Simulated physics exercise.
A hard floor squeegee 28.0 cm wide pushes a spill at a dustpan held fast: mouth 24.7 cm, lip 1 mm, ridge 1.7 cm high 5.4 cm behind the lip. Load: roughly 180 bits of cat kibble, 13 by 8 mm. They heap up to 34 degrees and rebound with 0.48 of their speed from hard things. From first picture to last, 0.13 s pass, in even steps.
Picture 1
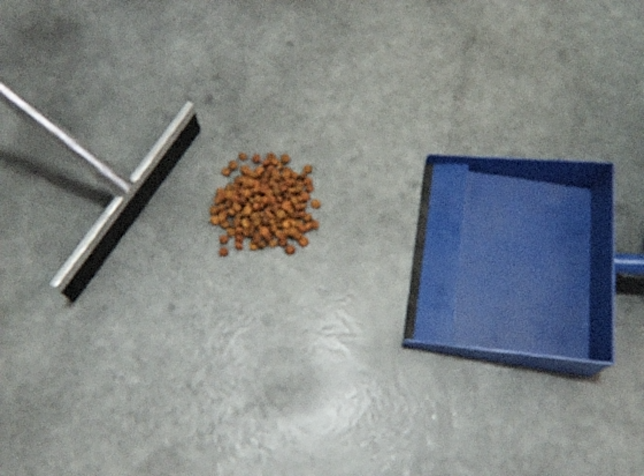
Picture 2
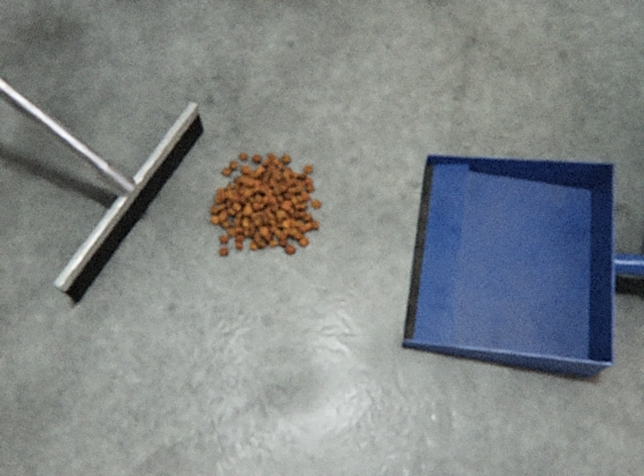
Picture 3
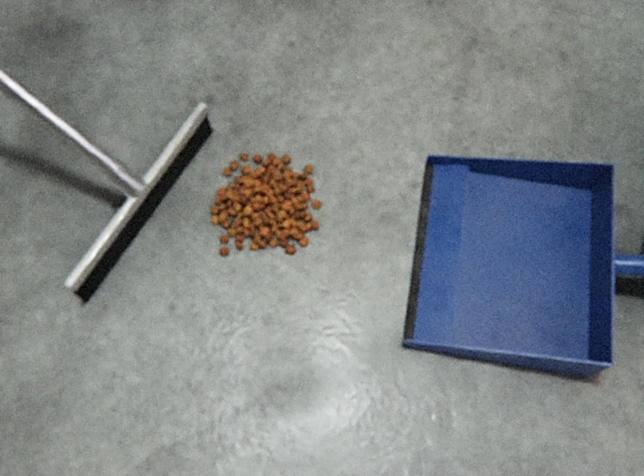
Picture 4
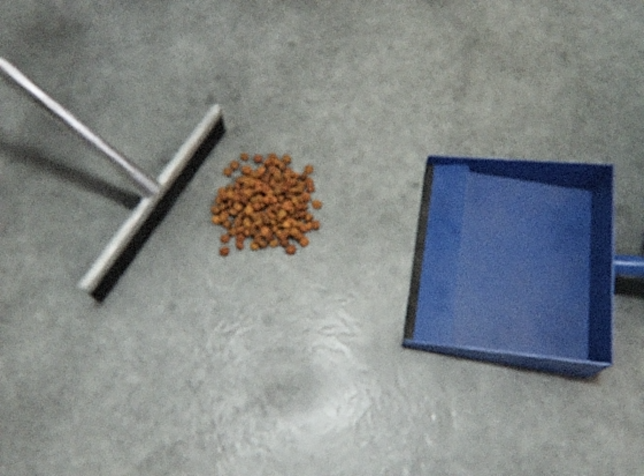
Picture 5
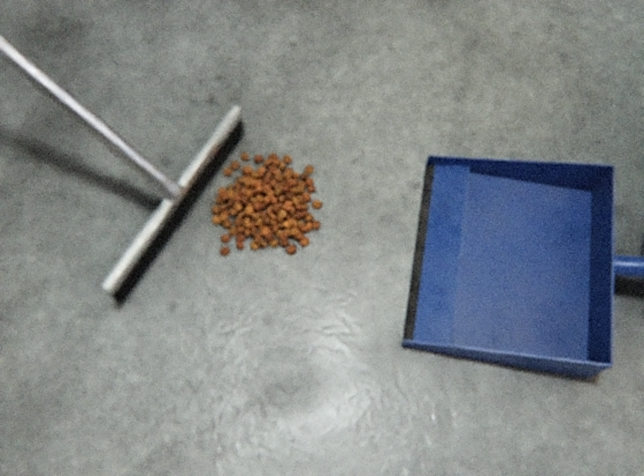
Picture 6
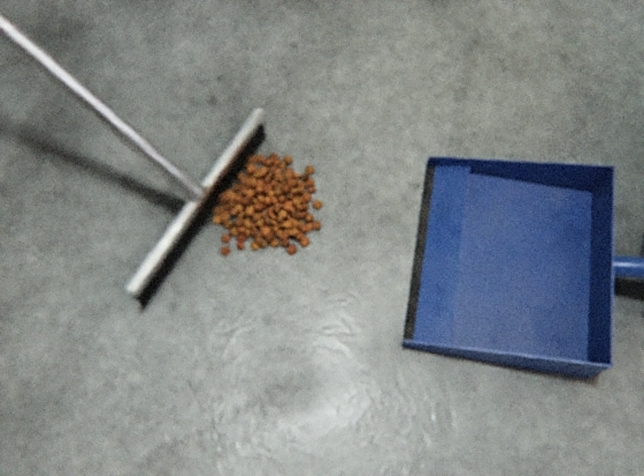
Black-edged floor squeegee sliding right across grey floor and nudging the edge of a brown kibble pile, blue dustpan sitting still opposite.
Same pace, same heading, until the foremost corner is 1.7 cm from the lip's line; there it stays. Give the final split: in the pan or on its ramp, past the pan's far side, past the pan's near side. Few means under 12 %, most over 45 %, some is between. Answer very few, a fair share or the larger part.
Pan a fair share, far side very few, near side very few.
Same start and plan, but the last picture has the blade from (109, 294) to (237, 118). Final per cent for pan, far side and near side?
Pan 15, far 5, near 5.
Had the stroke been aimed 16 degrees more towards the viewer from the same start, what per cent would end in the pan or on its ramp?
Then about 50 per cent.
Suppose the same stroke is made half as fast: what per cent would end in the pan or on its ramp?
It would be near 10 per cent.
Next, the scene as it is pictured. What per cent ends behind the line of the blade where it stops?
About 0 per cent.
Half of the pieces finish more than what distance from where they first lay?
Some 20 cm.
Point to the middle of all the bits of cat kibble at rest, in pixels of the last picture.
Around (414, 254).
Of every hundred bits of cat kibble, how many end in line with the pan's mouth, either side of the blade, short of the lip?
Roughly 55 per cent.
Then, 0.11 s after the last picture, middle of the blade 15 cm from the lip; 0 % over the lip, far side 0 %, near side 0 %.
Then, 0.18 s after the last picture, middle of the blade 8 cm from the lip; 0 % over the lip, far side 0 %, near side 0 %.
Then, 0.39 s after the last picture, middle of the blade 6 cm from the lip; 40 % over the lip, far side 0 %, near side 5 %.
In the end, pan 35 %, far side 0 %, near side 5 %, in front of the lip or behind the blade 55 %.
